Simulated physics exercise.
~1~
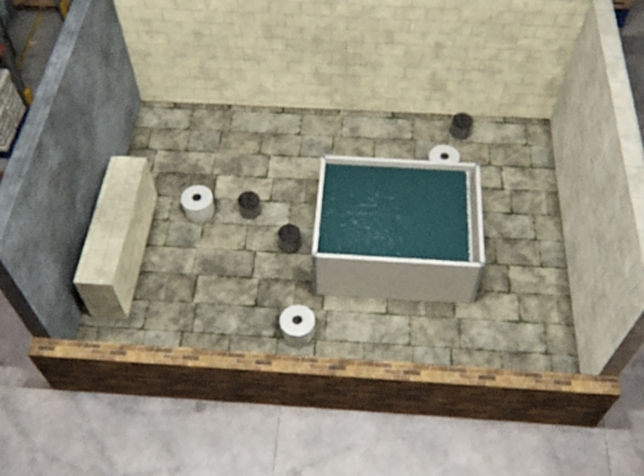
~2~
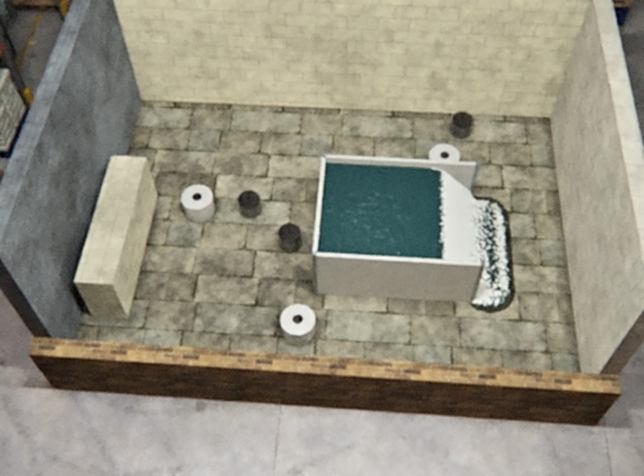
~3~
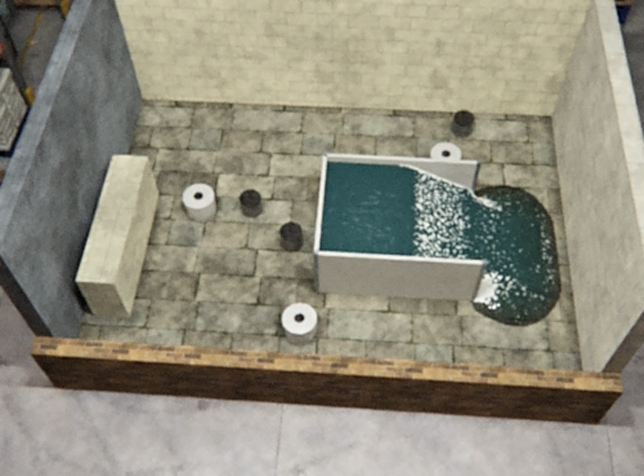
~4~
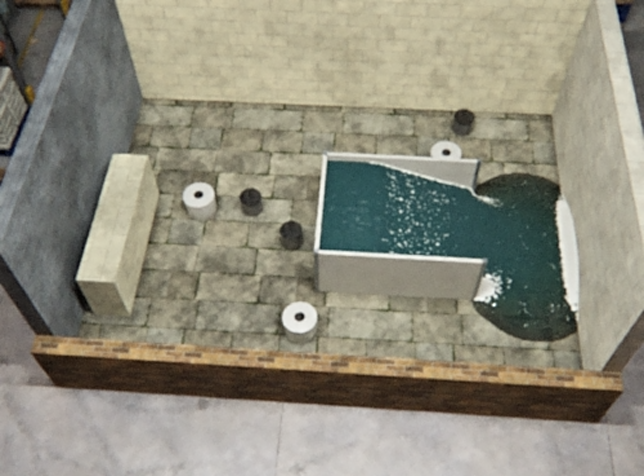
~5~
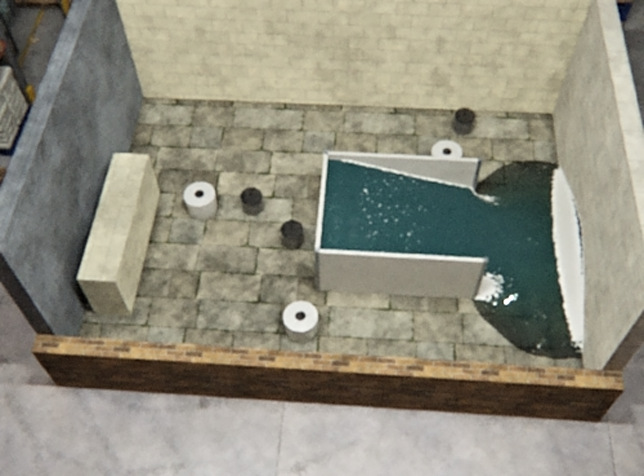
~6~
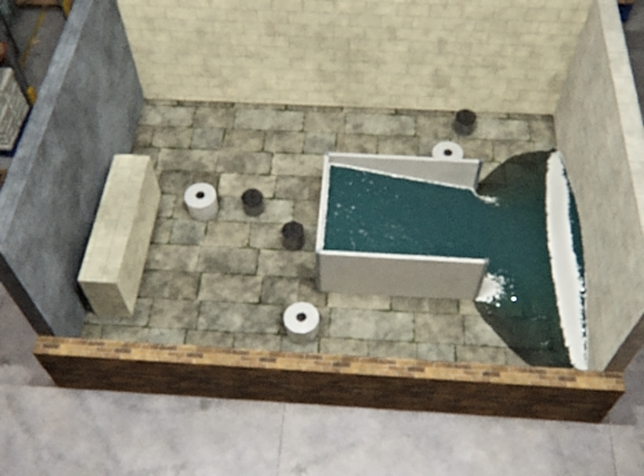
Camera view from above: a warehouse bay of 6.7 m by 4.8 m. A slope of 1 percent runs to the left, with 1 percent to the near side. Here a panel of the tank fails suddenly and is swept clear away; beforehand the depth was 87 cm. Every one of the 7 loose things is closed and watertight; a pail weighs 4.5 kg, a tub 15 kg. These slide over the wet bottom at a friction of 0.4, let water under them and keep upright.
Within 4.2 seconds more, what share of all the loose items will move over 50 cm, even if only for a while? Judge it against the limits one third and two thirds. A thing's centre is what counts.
I expect between a third and two thirds.
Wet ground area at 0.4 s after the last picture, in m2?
At that time the wet patch spans about 8.5 m2.
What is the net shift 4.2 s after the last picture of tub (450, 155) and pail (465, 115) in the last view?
Distances, as listed: 40 cm then 200 cm.
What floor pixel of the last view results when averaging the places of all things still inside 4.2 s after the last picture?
Somewhere near (289, 220).
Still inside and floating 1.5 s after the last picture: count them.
At that time the total is 0.
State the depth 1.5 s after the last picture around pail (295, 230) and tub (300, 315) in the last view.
I'd put it at 0 cm and 3 cm respectively.
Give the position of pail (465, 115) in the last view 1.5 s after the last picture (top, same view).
Position: Approx. (435, 136).
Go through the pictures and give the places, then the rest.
In the first picture, a pail at (249, 199) rests on the ground; a pail at (289, 233) rests on the ground; water covers 3.2 m2; 0 of 7 have shifted.
In the second picture, a pail at (249, 199), on the bottom; a pail at (290, 232), on the bottom; 4.3 m2 under water; 0 of 7 have shifted.
In the third picture, a pail at (250, 198), on the bottom; a pail at (291, 231) rests on the ground; 5.8 m2 under water; 0 of 7 have shifted.
In the fourth picture, a pail at (251, 196), on the bottom; a pail at (291, 230) rests on the ground; water covers 6.8 m2; 0 of 7 have shifted.
In the fifth picture, a pail at (251, 196), on the bottom; a pail at (292, 229), on the bottom; 7.3 m2 under water; 0 of 7 have shifted.
In the sixth picture, a pail at (252, 197), on the bottom; a pail at (293, 230) rests on the ground; water covers 7.7 m2; 0 of 7 have shifted.
Then, 0.4 s after the last picture 0 of 7 are over 50 cm from their spots; 0 afloat.
Then, 1.5 s after the last picture 1 of 7 are over 50 cm from their spots; 0 afloat.
Then, 2.8 s after the last picture 2 of 7 are over 50 cm from their spots; 1 afloat.
Then, 4.2 s after the last picture 4 of 7 are over 50 cm from their spots, and 4 have been at some point; 2 afloat.
